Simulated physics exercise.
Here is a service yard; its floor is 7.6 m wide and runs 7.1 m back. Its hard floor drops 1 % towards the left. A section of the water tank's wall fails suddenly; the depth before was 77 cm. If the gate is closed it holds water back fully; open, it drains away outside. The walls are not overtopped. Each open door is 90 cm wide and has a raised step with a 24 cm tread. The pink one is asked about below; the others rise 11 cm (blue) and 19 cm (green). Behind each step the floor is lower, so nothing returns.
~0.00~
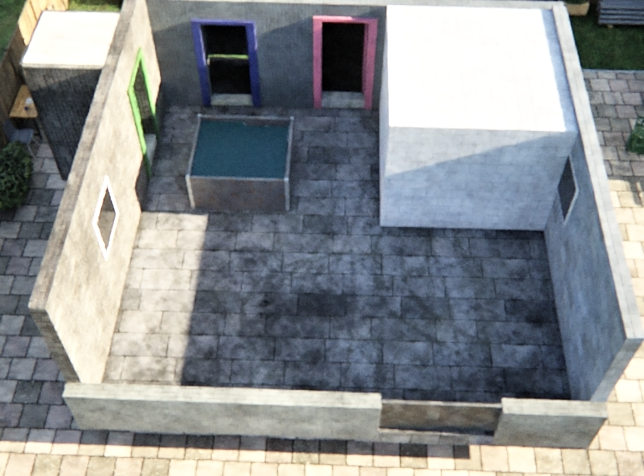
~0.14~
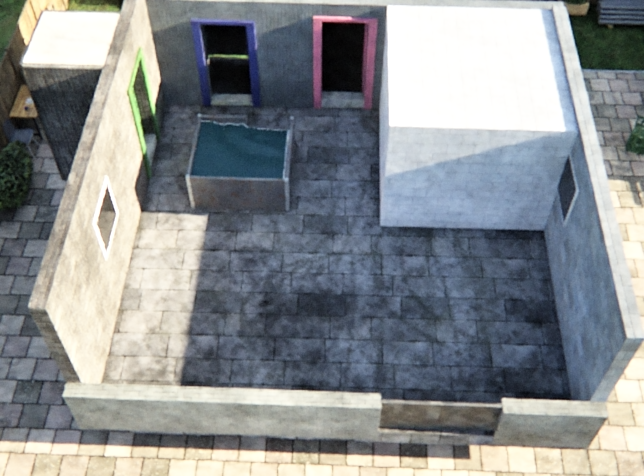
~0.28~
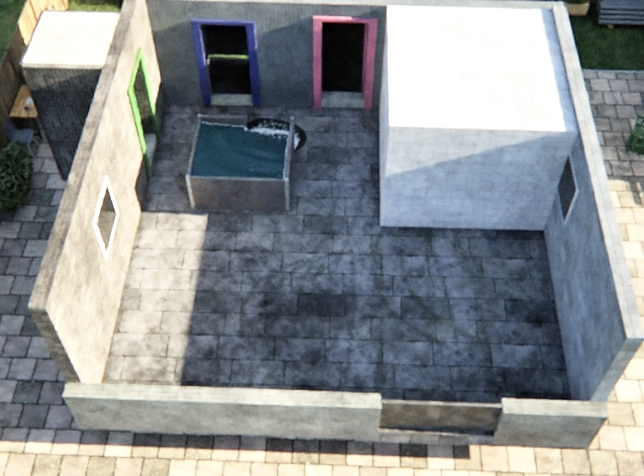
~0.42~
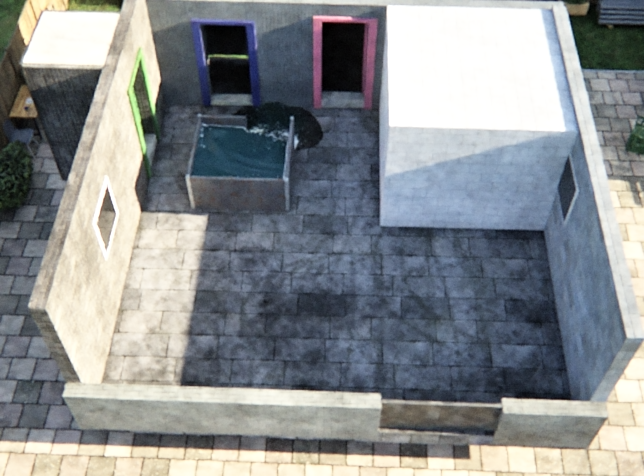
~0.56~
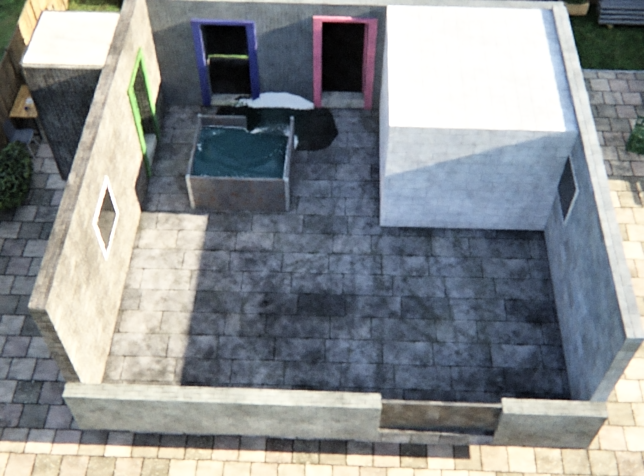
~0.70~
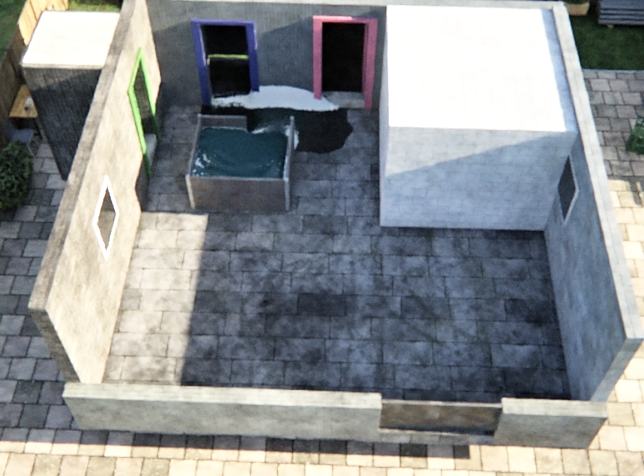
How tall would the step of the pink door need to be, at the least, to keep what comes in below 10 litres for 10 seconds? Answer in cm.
About 24 cm.
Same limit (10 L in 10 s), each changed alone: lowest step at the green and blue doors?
Roughly 8.0 cm at green and 28 cm at blue.
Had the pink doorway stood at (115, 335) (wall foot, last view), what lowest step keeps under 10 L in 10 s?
About 10.0 cm.
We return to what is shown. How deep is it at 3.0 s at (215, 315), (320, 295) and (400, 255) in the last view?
Roughly 0, 1 and 0 cm, in turn.
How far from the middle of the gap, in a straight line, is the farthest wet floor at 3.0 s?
About 4.2 m.
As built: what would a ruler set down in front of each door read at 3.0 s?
In cm: Blue 17, green 10, pink 20.
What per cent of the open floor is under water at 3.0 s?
Near 35 per cent is wet.
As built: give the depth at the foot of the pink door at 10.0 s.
Roughly 6.5 cm deep.
After 1.4 s water covers 10 % of the floor, deepest (51 cm) near (377, 111); 23 cm at the pink door, 0 litres in over its 23 cm step.
After 3.0 s water covers 35 % of the floor, deepest (28 cm) near (275, 108); 20 cm at the pink door, 9 litres in over its 23 cm step.
After 10.0 s water covers 75 % of the floor, deepest (12 cm) near (126, 279); 7 cm at the pink door, 12 litres in over its 23 cm step.
At the pink door as built, the water arrived by 0.7 s and peaked near 25 cm at 2.2 s.
With a step of 21.5 cm, 16 litres would have come in within the 10 s; with 29.5 cm, 2 litres. So under 10 litres takes about 24 cm.
